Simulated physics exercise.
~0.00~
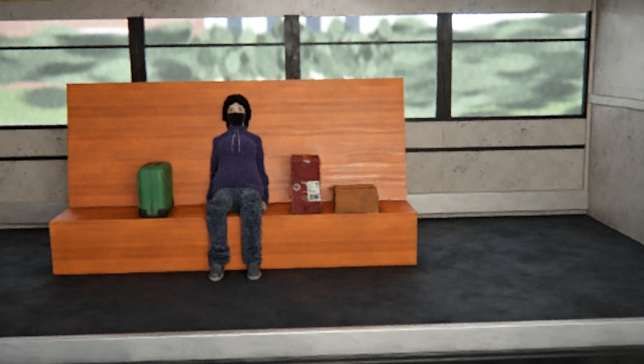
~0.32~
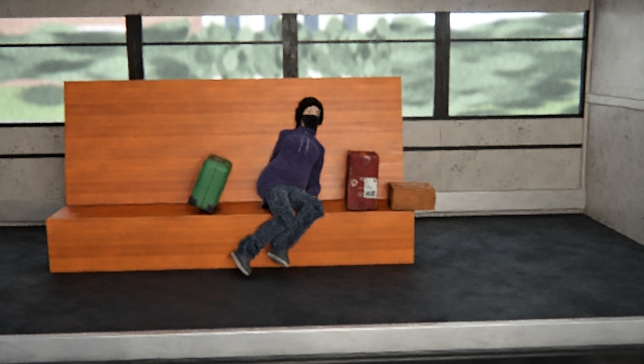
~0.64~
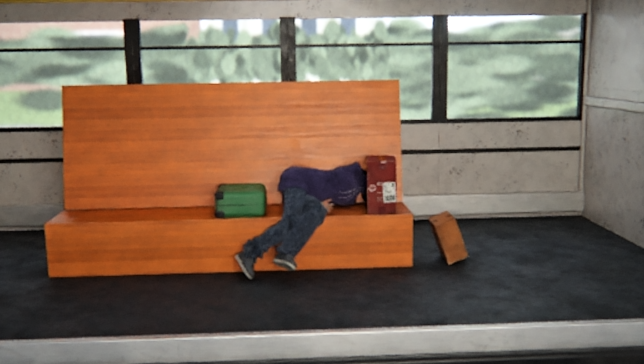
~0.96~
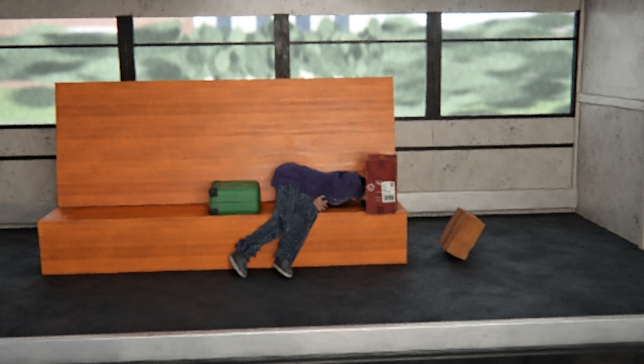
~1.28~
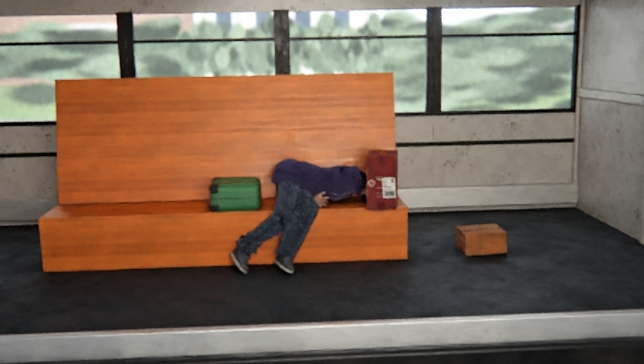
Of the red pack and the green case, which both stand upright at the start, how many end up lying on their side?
One of them does. The green case ends on its side on the seat, while the red pack is still upright.
